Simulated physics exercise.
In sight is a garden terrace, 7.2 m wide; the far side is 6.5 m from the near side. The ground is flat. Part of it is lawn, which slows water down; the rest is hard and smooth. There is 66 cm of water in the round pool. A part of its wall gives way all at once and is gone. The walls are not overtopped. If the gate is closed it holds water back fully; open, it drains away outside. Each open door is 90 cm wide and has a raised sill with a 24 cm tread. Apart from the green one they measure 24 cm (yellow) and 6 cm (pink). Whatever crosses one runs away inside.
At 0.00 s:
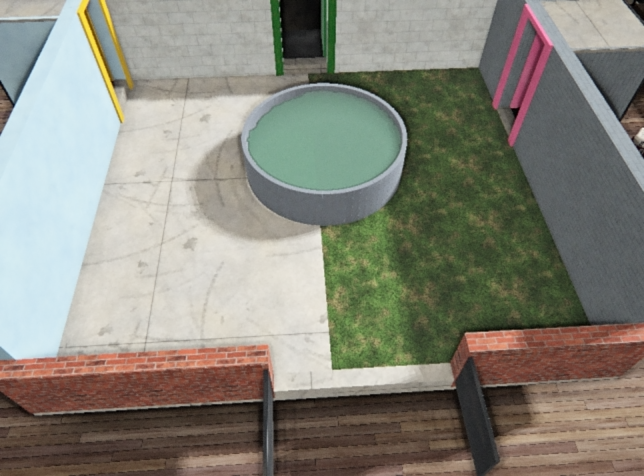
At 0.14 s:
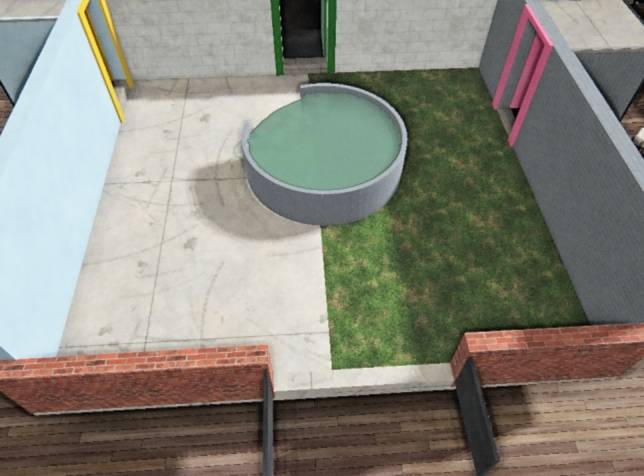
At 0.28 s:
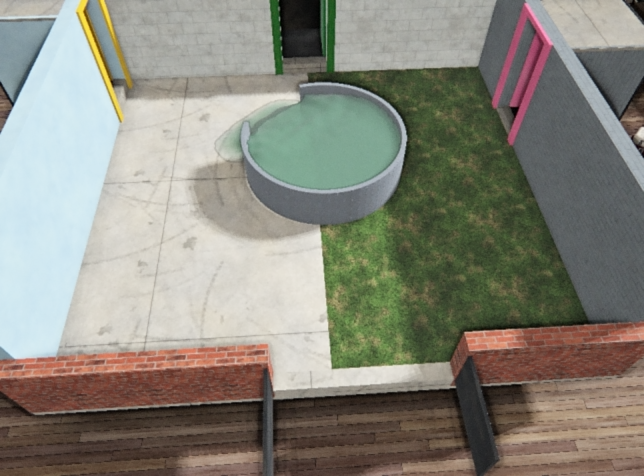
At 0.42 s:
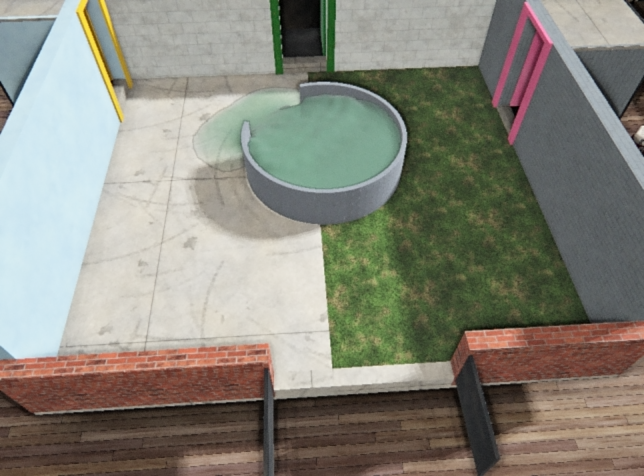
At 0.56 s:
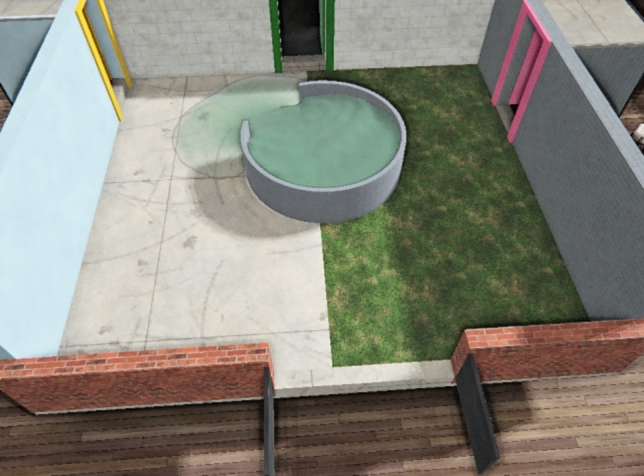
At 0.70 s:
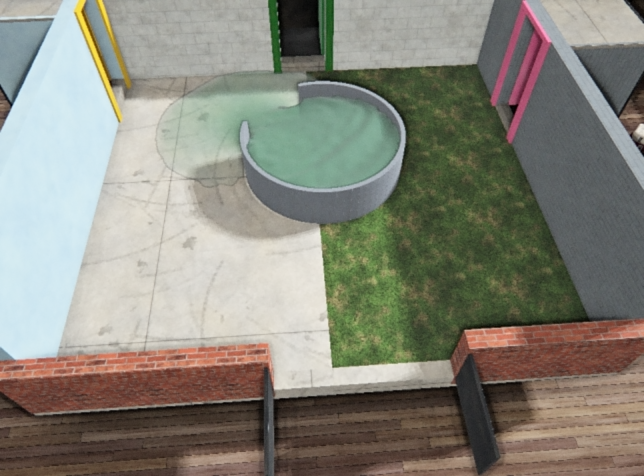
Round grey pool on a walled terrace losing a section of its far-left wall, greenish water spreading out across the pale paving.
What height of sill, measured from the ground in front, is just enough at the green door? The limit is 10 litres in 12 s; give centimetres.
About 12 cm.
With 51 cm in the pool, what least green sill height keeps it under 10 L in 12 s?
Then roughly 8.5 cm.
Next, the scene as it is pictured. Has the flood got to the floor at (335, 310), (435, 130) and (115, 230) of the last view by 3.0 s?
In turn: Dry, still dry, flooded.
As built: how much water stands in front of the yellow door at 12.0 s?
About 7.5 cm.
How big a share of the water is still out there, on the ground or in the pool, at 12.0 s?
About 88 per cent.
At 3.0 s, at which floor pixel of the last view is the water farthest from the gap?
Around (81, 268).
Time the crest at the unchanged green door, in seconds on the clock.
Around 1.8 s.
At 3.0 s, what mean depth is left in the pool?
About 30 cm.
After 1.4 s water covers 20 % of the floor, deepest (58 cm) near (131, 79); 12 cm at the green door, 0 litres in over its 21 cm sill.
After 3.0 s water covers 30 % of the floor, deepest (38 cm) near (127, 95); 11 cm at the green door, 0 litres in over its 21 cm sill.
After 12.0 s water covers 100 % of the floor, deepest (10 cm) near (50, 386); 7 cm at the green door, 0 litres in over its 21 cm sill.
At the green door as built, the water arrived by 0.8 s and peaked near 13 cm at 1.8 s.
Run again over the same 12 s with other heights there, 14 litres in over 11 cm, 6 litres over 13 cm. The limit of 10 litres is kept from about 12 cm up.
